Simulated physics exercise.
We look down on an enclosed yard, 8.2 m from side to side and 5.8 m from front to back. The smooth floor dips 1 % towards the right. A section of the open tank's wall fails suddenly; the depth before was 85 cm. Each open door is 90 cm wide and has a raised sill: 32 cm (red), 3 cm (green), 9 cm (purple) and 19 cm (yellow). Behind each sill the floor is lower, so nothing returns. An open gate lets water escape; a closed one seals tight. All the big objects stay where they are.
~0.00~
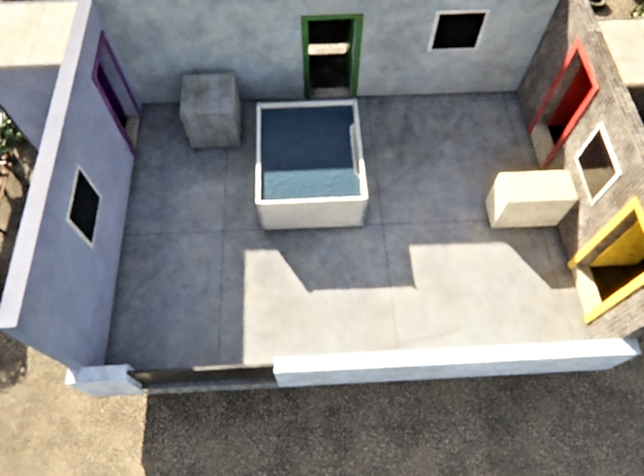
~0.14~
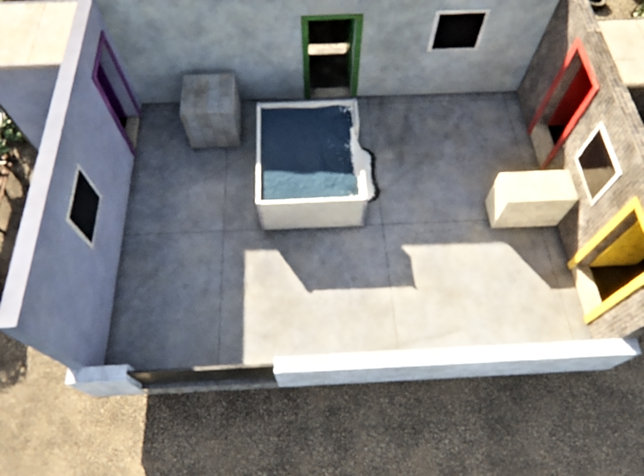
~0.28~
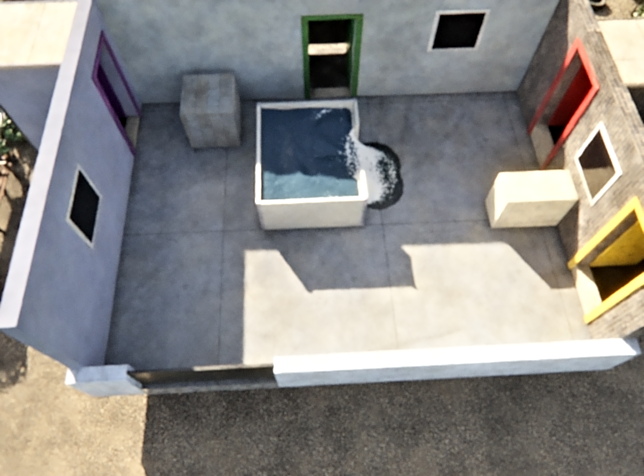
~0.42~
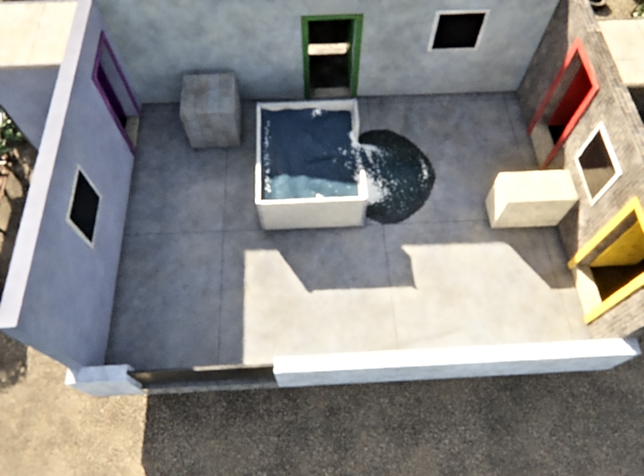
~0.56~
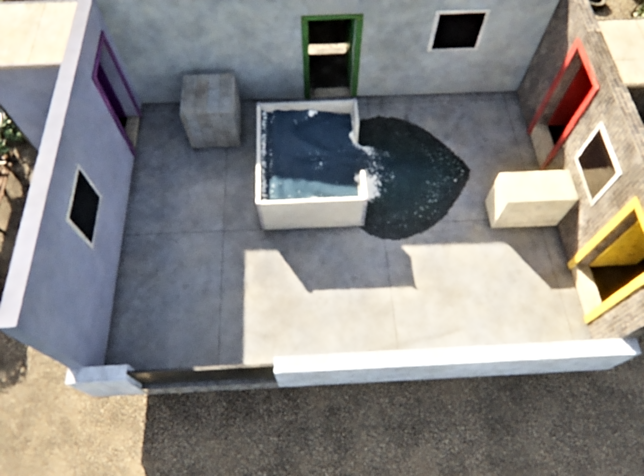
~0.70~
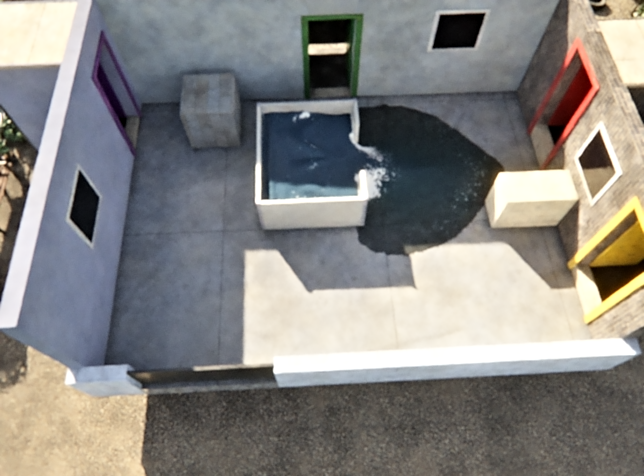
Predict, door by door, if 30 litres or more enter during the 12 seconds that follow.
The water let in: At the red door it keeps below the limit; at the green door it goes over the limit; at the purple door it stays under the limit; at the yellow door it does not reach the limit.
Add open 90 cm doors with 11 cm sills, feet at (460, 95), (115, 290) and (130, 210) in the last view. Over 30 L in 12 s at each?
In that order: Above, below, not over.
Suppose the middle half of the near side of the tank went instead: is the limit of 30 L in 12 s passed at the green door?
Then: Green not over.
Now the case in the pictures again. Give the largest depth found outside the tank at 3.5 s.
Roughly 30 cm.
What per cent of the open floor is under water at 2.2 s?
About 35 per cent.
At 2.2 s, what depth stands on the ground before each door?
In cm: Red 35, green 1, purple 0, yellow 15.
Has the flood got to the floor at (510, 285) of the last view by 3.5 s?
It is under water.
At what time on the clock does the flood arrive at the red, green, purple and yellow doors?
Arrival: Red 0.9 s, green 1.6 s, purple 7.0 s, yellow 1.6 s.
After 1.4 s water covers 30 % of the floor and is deepest (53 cm) near (545, 197); red door 33 cm at the sill, 0 L in, green door not reached, purple door not reached, yellow door not reached.
After 2.2 s water covers 35 % of the floor and is deepest (46 cm) near (521, 119); red door 35 cm at the sill, 3 L in, green door 1 cm at the sill, 0 L in, purple door not reached, yellow door 15 cm at the sill, 0 L in.
After 3.5 s water covers 40 % of the floor and is deepest (30 cm) near (545, 197); red door 23 cm at the sill, 7 L in, green door 0 cm at the sill, 0 L in, purple door not reached, yellow door 18 cm at the sill, 1 L in.
After 7.0 s water covers 75 % of the floor and is deepest (20 cm) near (514, 93); red door 19 cm at the sill, 7 L in, green door 8 cm at the sill, 16 L in, purple door not reached, yellow door 12 cm at the sill, 1 L in.
After 12.0 s water covers 95 % of the floor and is deepest (14 cm) near (555, 230); red door 9 cm at the sill, 7 L in, green door 11 cm at the sill, 102 L in, purple door 3 cm at the sill, 0 L in, yellow door 12 cm at the sill, 1 L in.
